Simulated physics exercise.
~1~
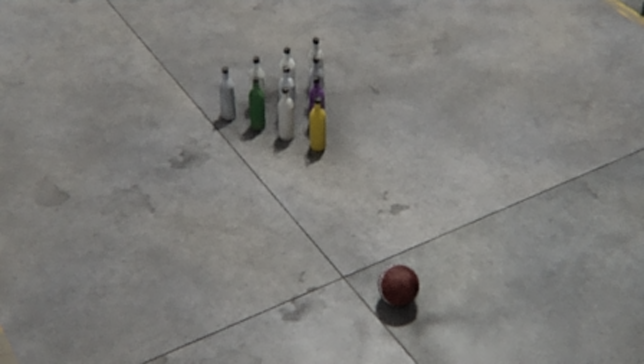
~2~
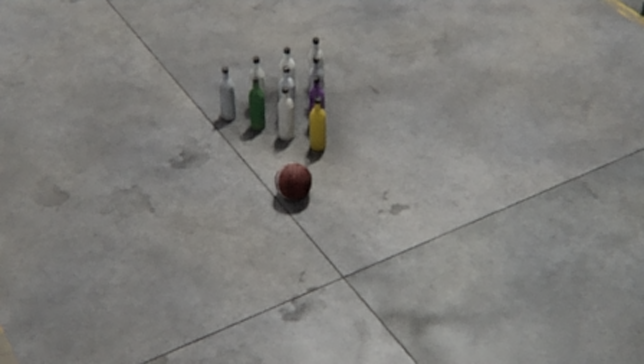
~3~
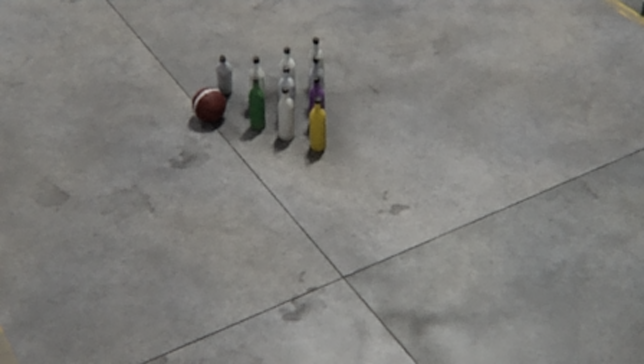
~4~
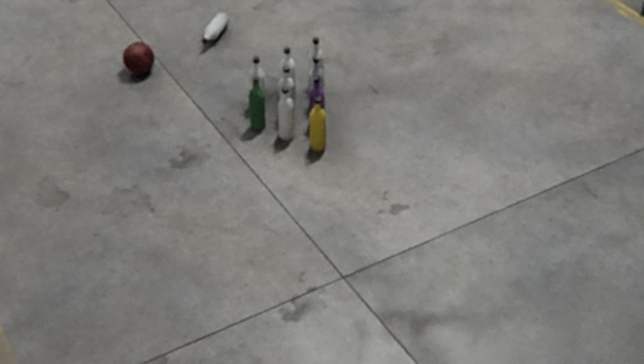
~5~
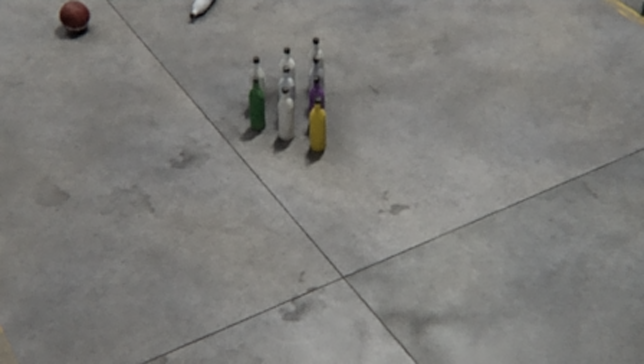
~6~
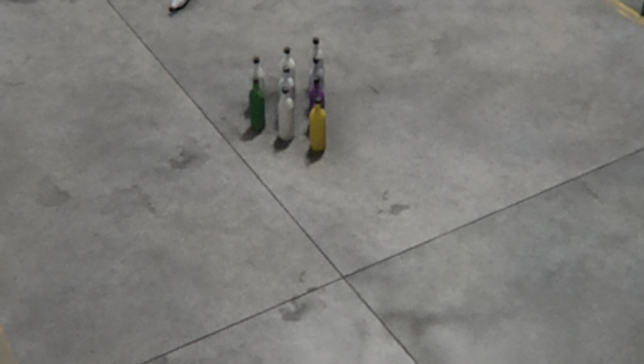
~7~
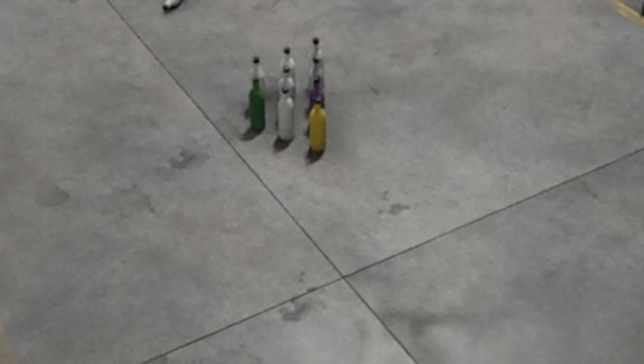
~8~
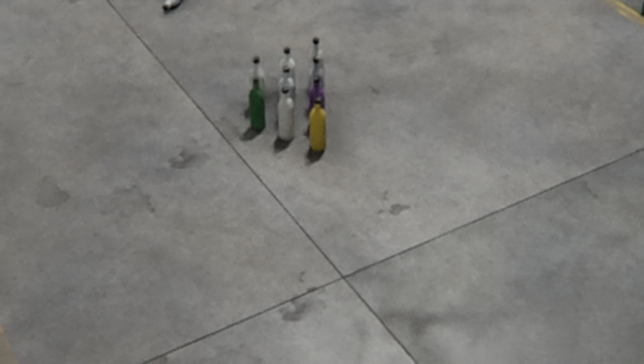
A grey concrete floor crossed by dark seams is seen from above at an angle, with capped bottles grouped in the upper middle. A yellow bottle stands nearest on the right with a purple one behind it, a green one stands to the left, and the rest look pale or grey. A dark red ball rolls from the lower right up and left past the front of the group. It strikes the grey bottle at the far left, which topples and slides away toward the top edge. The ball rolls out of view at the upper left, while the fallen bottle comes to rest partly visible at the top and the others remain standing.
